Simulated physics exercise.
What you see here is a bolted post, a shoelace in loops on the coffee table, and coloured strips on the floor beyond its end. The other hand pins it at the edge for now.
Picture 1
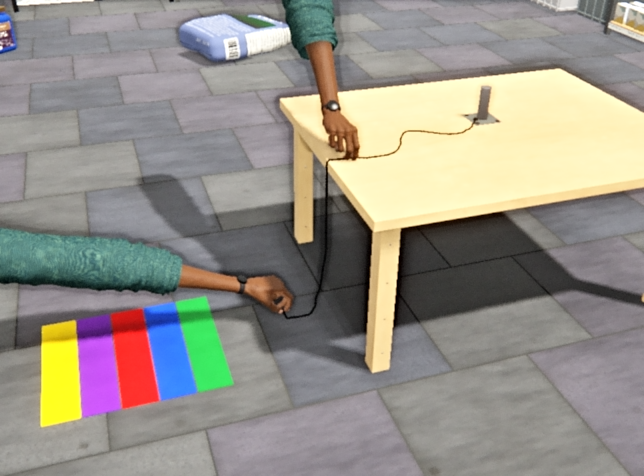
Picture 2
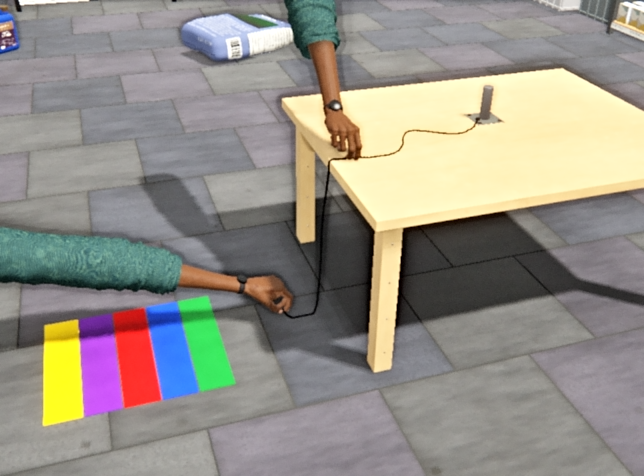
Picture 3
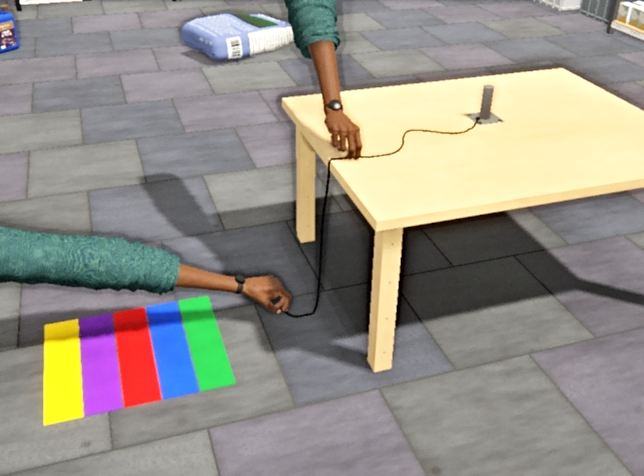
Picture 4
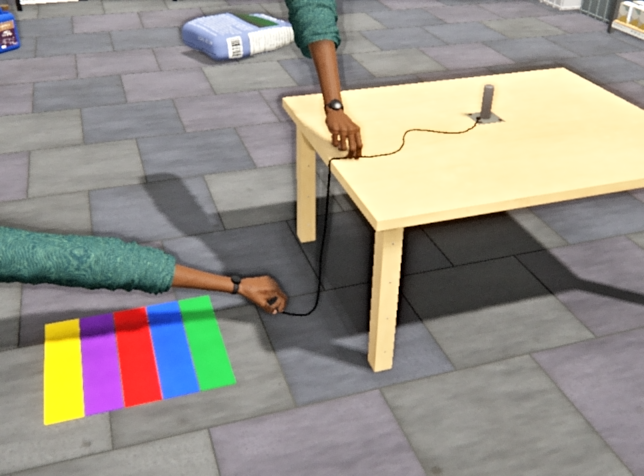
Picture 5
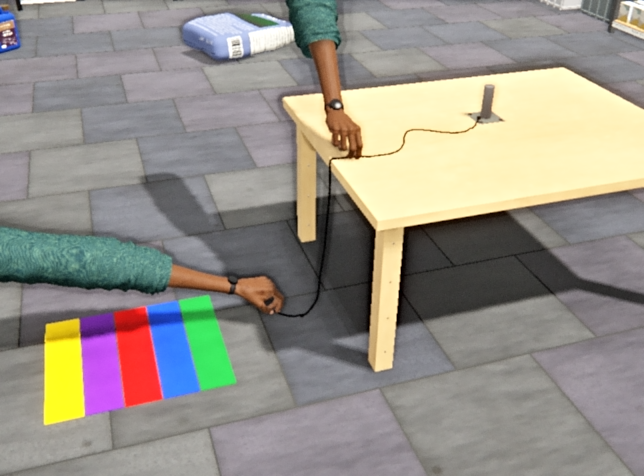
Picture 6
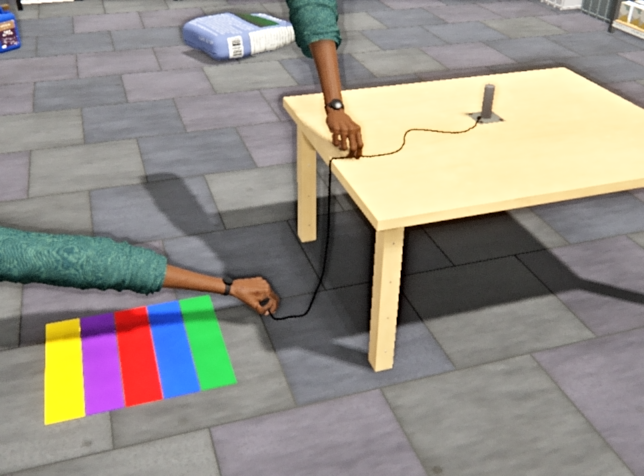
A pale wooden coffee table stands on grey stone paving, seen from above at an angle, with a dark shoelace curving across its top from a small upright post. One hand in a green sleeve pins the lace at the table's edge, while another holds its lower end near yellow, purple, red, blue and green strips on the floor. The lower hand draws the end slightly left, and the view stays almost still.
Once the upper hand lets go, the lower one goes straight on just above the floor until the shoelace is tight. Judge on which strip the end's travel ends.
Its travel ends on the red strip.
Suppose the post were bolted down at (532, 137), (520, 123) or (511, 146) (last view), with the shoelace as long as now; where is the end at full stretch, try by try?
Close to (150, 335), (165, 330) and (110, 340) in that order.
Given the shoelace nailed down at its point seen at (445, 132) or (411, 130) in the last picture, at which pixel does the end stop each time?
First try near (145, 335), second near (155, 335).
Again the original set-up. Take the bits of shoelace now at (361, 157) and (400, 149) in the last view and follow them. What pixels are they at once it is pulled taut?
First near (320, 163), second near (359, 146).
Soon after, end near (183, 328); over blue.
After that, end near (149, 334); over red.
At the stop, end near (129, 338); over red. Over red.
